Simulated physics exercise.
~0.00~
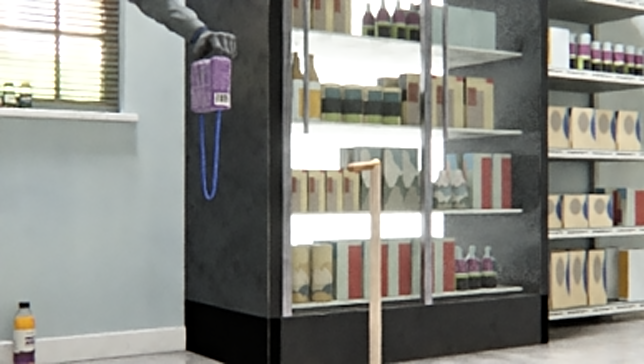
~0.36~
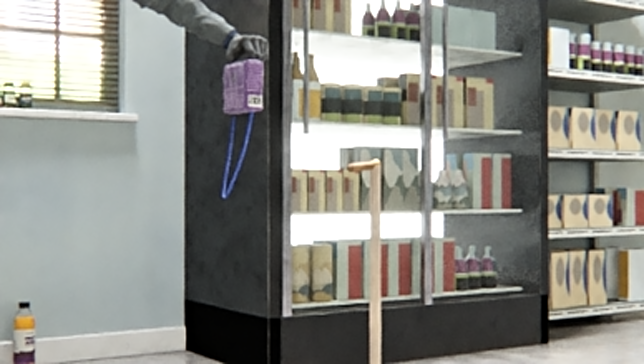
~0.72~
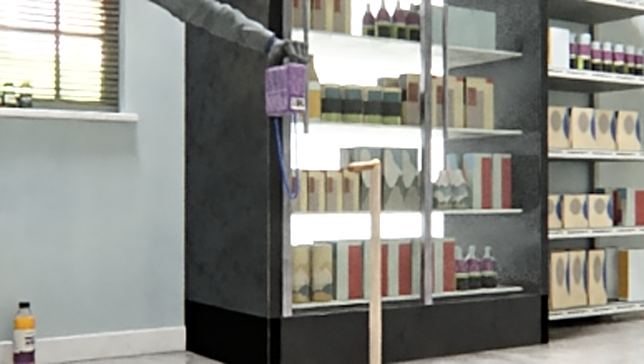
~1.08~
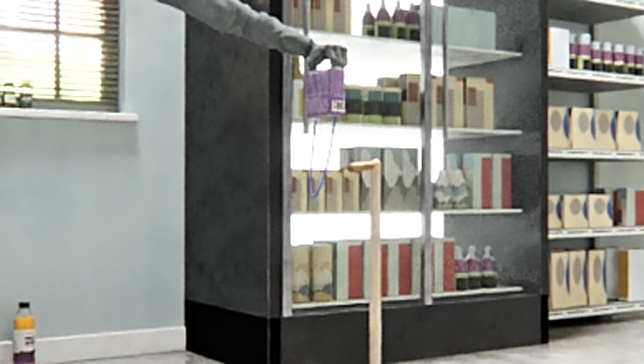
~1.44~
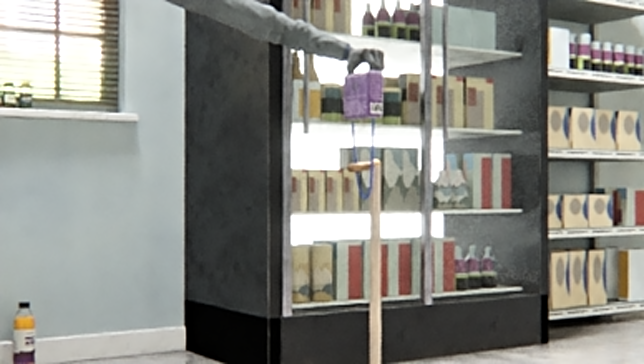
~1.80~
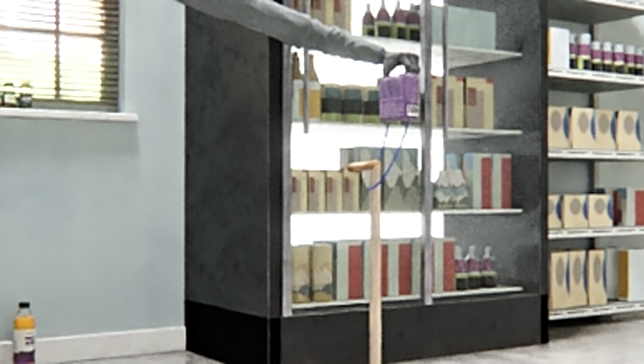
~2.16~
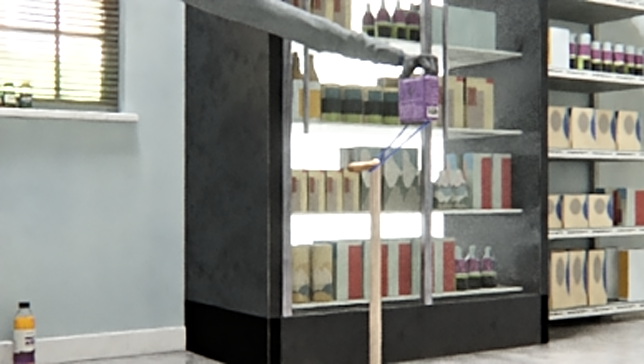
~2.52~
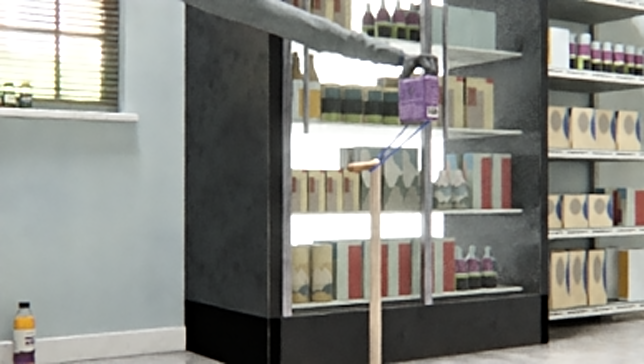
In the video, a gloved hand carries a purple pouch with a blue shoelace loop dangling beneath it rightward past store shelves and over a wooden post. The loop catches on the post's hooked top and pulls tight, and the hand stops with the pouch just beyond it.
